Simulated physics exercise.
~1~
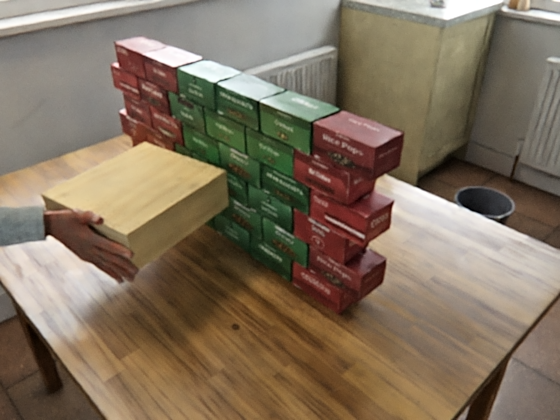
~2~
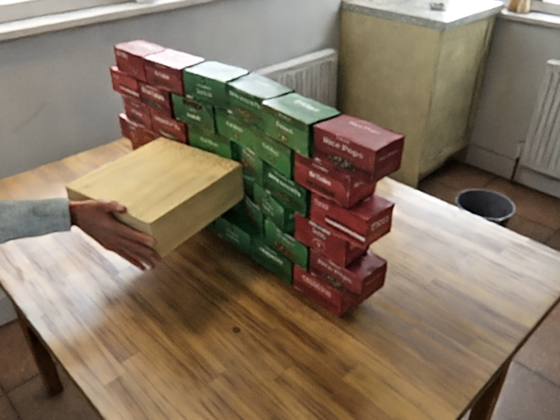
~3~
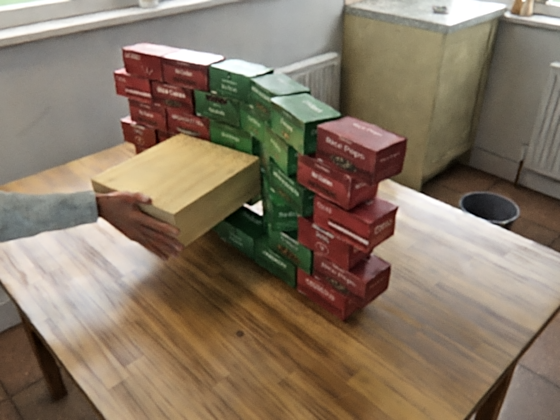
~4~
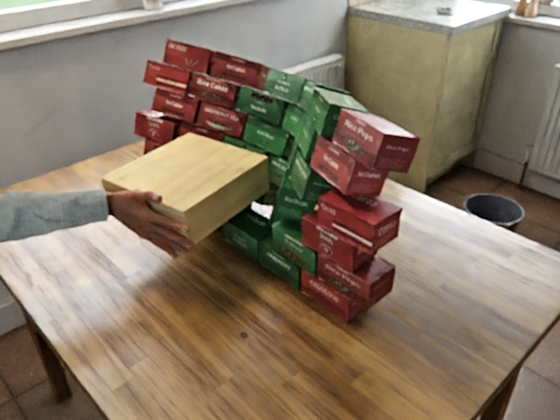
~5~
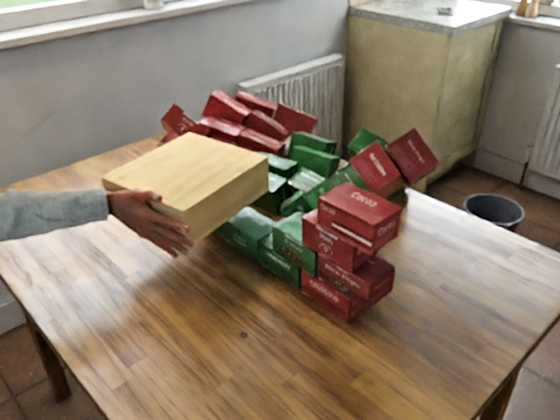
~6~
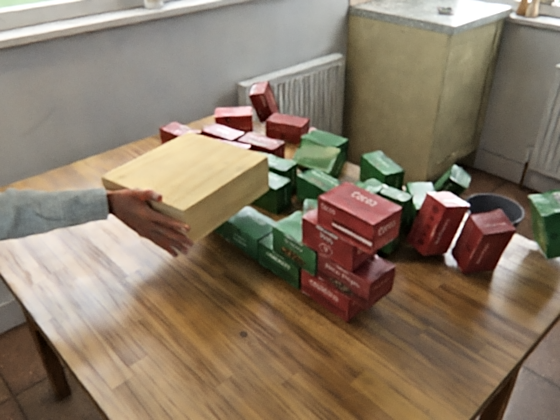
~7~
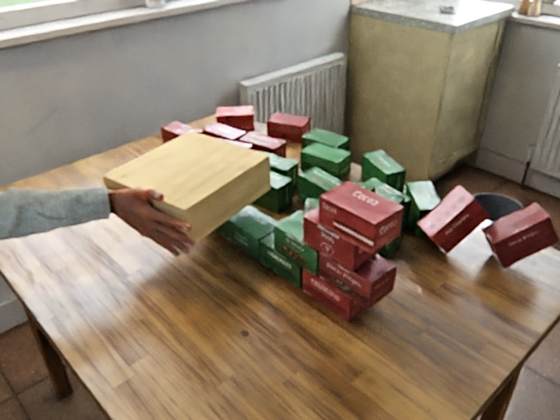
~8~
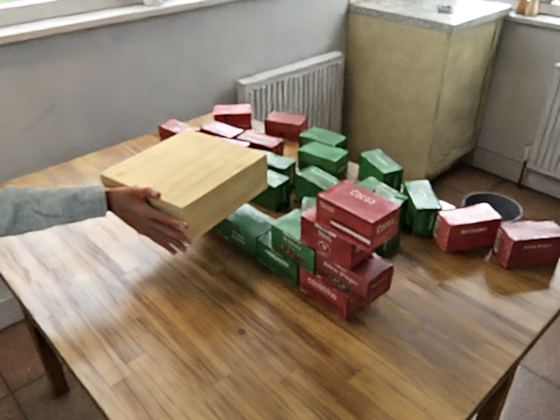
To begin with, a wall of red and green boxes stands on a wooden table, while a hand at the left holds a pale wooden block level against its face. The hand pushes the block to the right, and the middle of the wall bulges away from it. The upper rows then lean back and break apart, and the block stops moving. Boxes tumble behind onto the table, and a few drop off the far right side. At the end, a short stack of red boxes still stands at the near end beside some low green ones, with the rest scattered behind.
